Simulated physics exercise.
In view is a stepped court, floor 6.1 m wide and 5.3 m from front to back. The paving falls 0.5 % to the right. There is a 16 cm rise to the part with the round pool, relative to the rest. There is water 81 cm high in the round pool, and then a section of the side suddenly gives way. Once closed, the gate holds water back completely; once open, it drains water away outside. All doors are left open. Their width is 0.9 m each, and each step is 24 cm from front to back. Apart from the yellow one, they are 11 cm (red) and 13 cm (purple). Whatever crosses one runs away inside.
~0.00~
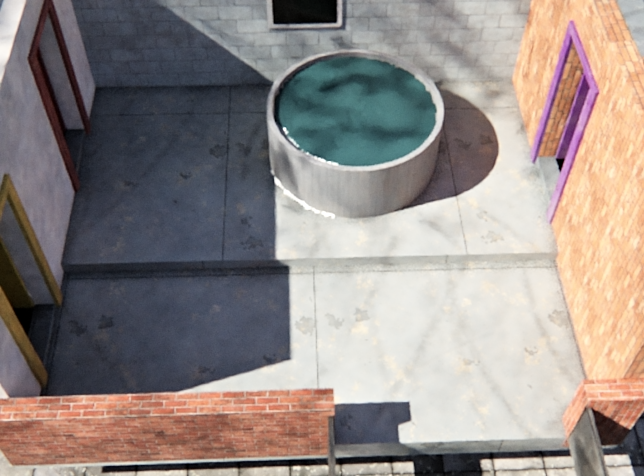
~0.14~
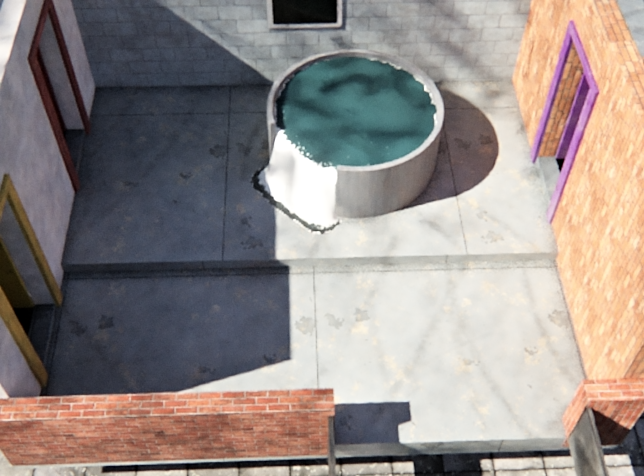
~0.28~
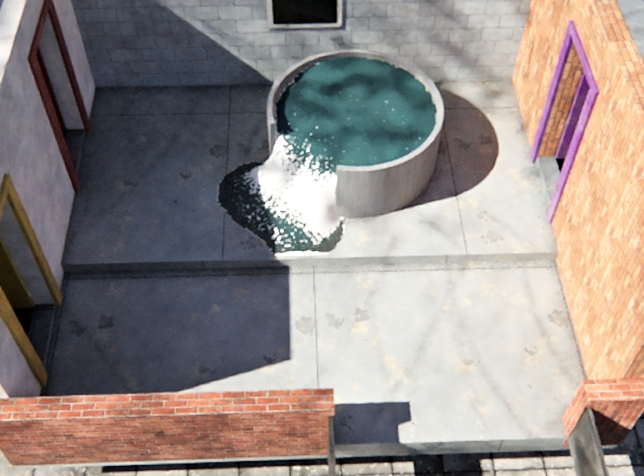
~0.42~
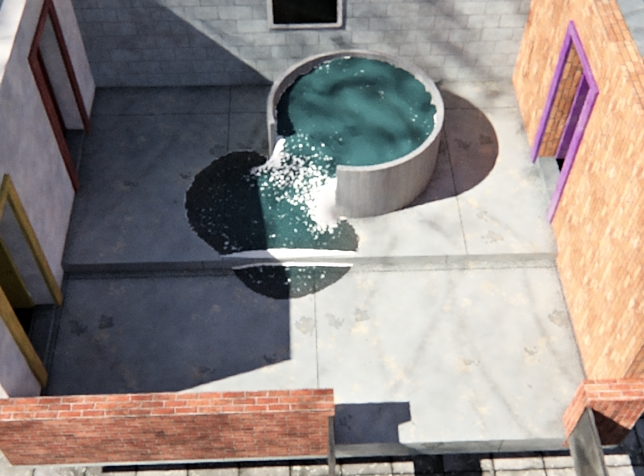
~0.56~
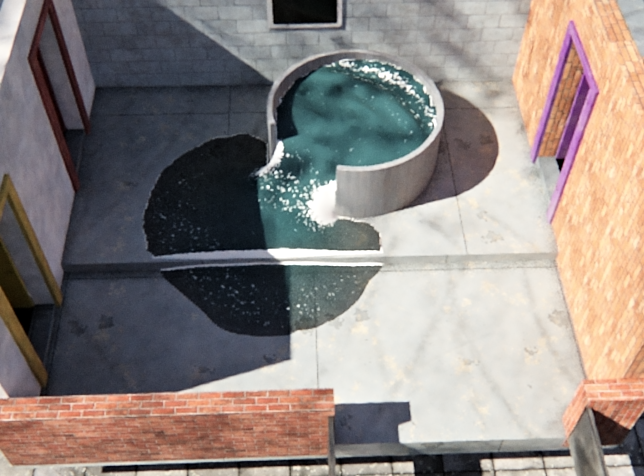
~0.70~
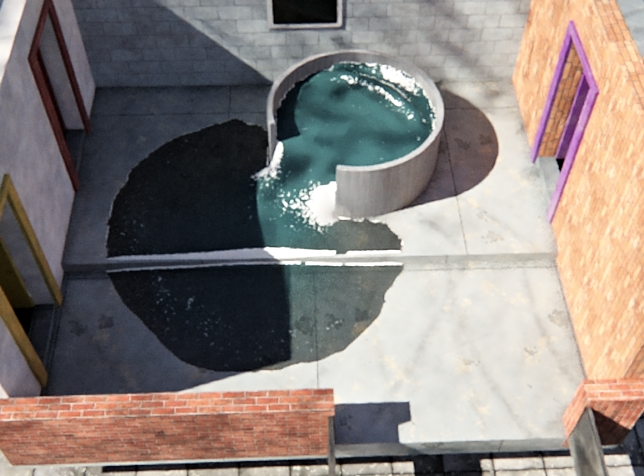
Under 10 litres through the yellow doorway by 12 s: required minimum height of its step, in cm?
Roughly 30 cm.
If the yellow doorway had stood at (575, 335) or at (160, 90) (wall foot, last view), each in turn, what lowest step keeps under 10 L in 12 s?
About 19 cm, then about 8.0 cm.
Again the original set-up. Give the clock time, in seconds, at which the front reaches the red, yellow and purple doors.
So the front gets to red at 1.1 seconds, yellow at 1.0 seconds, and purple at 9.0 seconds.
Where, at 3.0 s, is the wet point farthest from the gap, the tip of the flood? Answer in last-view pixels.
At about (34, 433).
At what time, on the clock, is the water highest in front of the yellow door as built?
Around 2.8 s, give or take.
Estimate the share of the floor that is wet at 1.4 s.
About 45 per cent.
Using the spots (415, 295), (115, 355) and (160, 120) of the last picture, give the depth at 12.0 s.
9, 8 and 2 cm, respectively.
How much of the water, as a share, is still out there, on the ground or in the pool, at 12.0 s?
Roughly 64 per cent of the water.
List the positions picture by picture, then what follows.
Still water, 81 cm deep, in the round pool at (355, 110); the yellow door at (26, 291) is dry, in the first frame.
The gap is at (299, 181), the front 0.3 m out at (313, 228); the back of the round pool holds 81 cm, in the second frame.
Water pours out at (299, 185) and has run 0.8 m, to (290, 255); about 11 cm deep outside, 81 cm at the back, in the third frame.
Water pours out at (299, 187) and has run 1.3 m, to (261, 287); about 8 cm deep outside, 81 cm at the back, in the fourth frame.
The front is at (235, 326), 1.9 m from the gap at (299, 186); 5.1 m2 of floor is wet, 77 cm left at the back, in the fifth frame.
Water pours out at (299, 186) and has run 2.5 m, to (182, 350); about 4 cm deep outside, 64 cm at the back; 1.0 m in a straight line remain to the yellow door at (26, 291), in the sixth frame.
After 1.4 s water covers 45 % of the floor, deepest (49 cm) near (34, 433); 19 cm at the yellow door, 10 litres in over its 8 cm step.
After 3.0 s water covers 50 % of the floor, deepest (30 cm) near (34, 433); 26 cm at the yellow door, 158 litres in over its 8 cm step.
After 12.0 s water covers 90 % of the floor, deepest (14 cm) near (570, 357); 9 cm at the yellow door, 345 litres in over its 8 cm step.
At the yellow door as built, the water arrived by 1.0 s and peaked near 28 cm at 2.8 s.
With a step of 25.5 cm, 20 litres would have come in within the 12 s; with 34.5 cm, 4 litres. So under 10 litres takes about 30 cm.
